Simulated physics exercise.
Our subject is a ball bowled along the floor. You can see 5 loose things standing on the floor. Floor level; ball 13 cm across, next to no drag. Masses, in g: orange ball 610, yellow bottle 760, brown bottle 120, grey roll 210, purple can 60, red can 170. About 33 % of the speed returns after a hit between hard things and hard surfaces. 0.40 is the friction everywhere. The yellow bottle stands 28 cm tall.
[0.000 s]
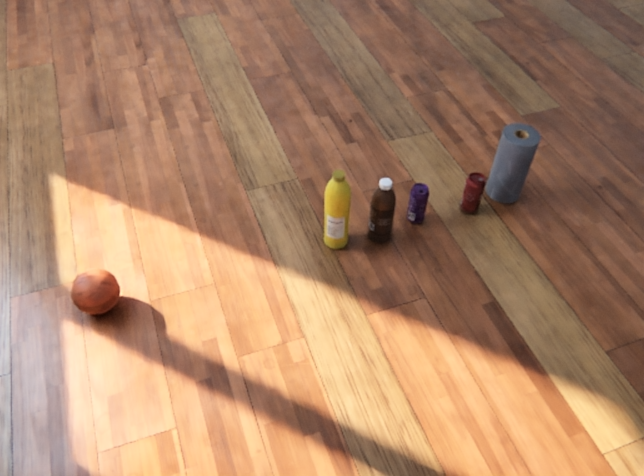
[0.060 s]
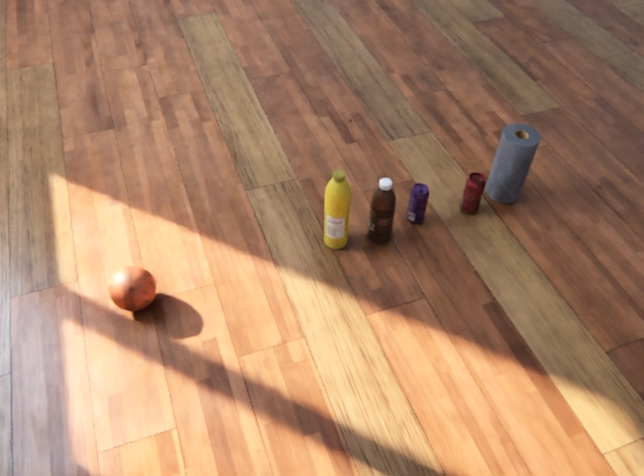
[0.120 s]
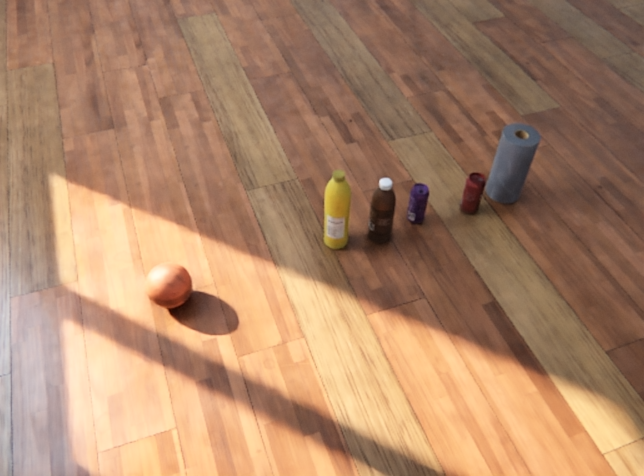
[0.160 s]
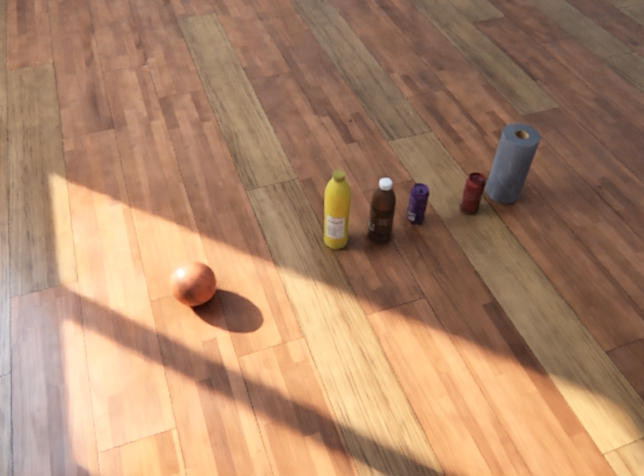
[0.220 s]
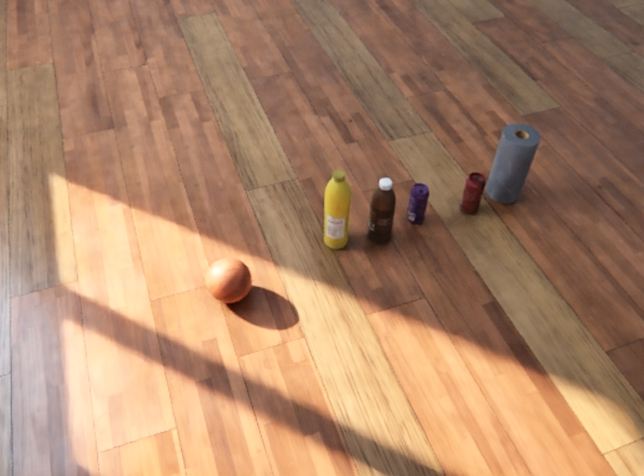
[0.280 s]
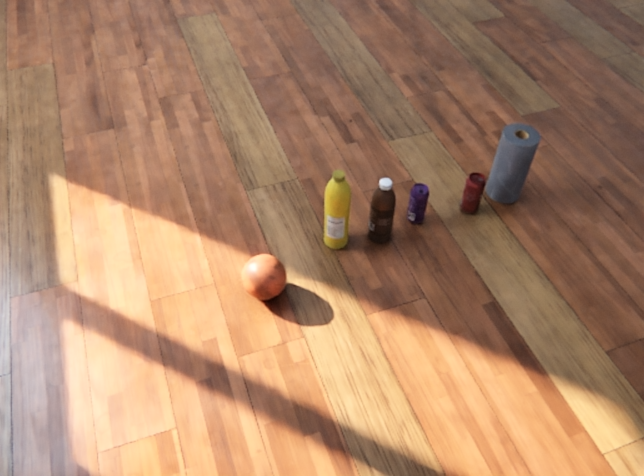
At the start, an orange ball sits at the left on a sunlit wooden floor, with a yellow bottle, a brown bottle, a purple can, a red can and a grey roll standing to the right. The ball then rolls steadily rightward across the bright patch, drawing nearer the yellow bottle.
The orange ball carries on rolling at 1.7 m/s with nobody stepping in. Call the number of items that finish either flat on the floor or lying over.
Items over or lost: Zero.
By 0.68 s, 113 cm rolled; orange ball near (489, 258).
By 1.08 s, 179 cm rolled.
When it is over (1.4 s), all 5 within 8 cm of the start. End places, in pixels of the last picture, yellow bottle near (337, 209), brown bottle near (383, 210).
